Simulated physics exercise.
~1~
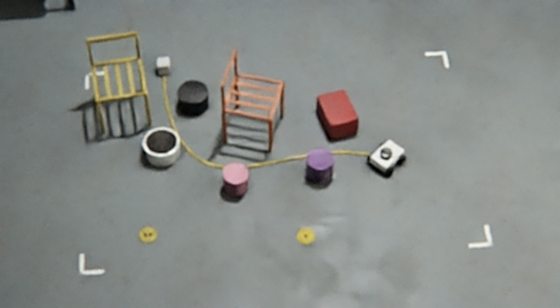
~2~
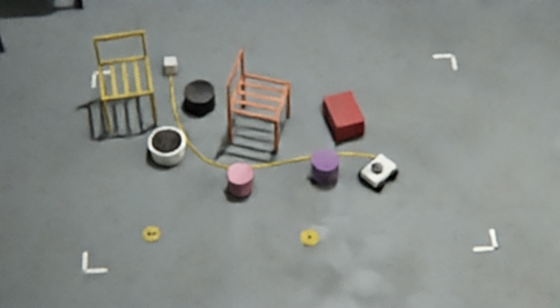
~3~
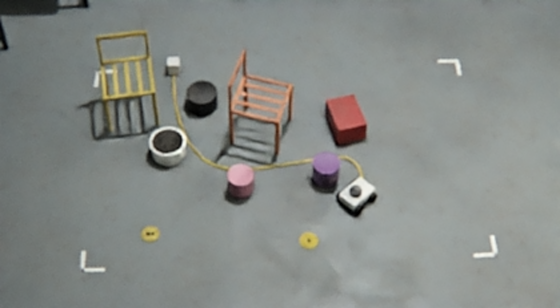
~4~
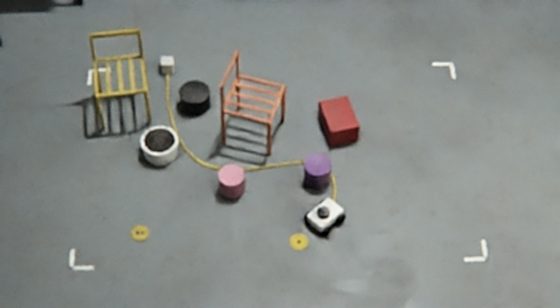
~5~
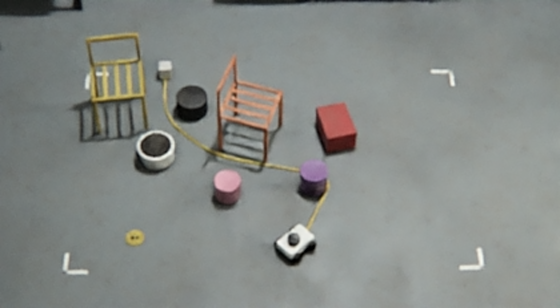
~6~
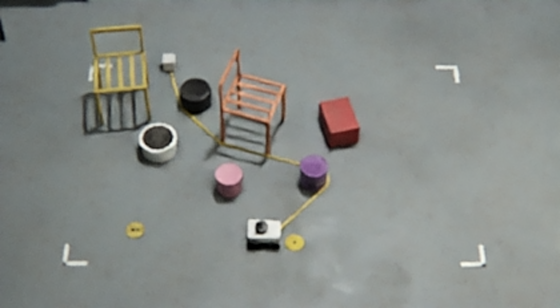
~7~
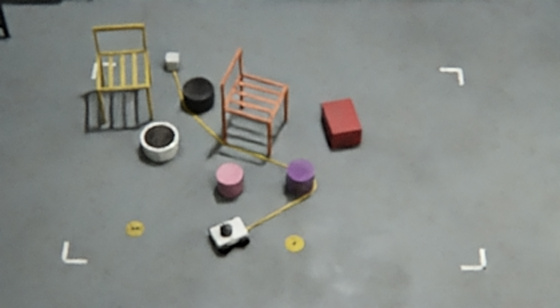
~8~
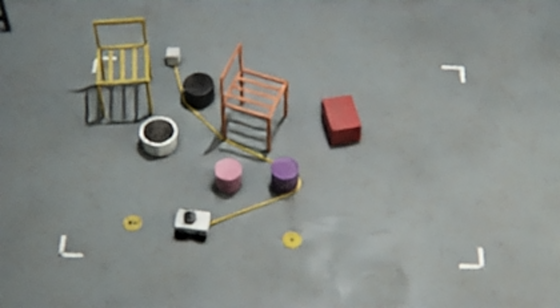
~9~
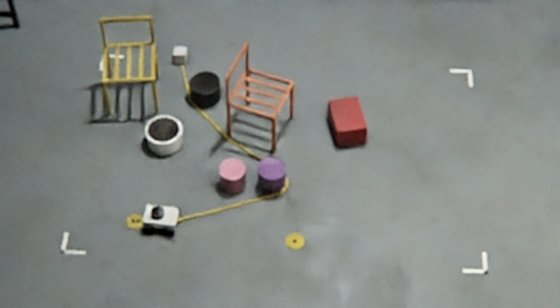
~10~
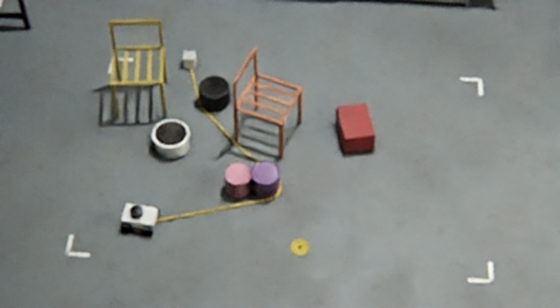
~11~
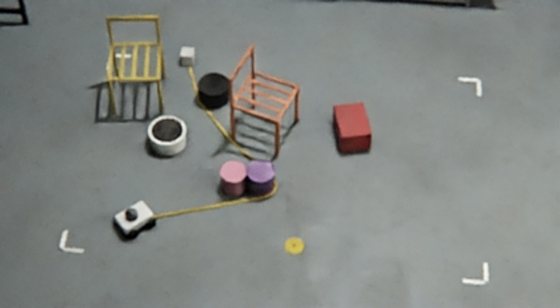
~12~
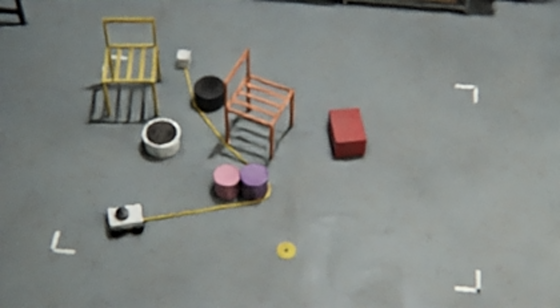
Workshop floor with a small white cart trailing a yellow lead leftward, dragging a purple bucket against a pink one, then stopping.
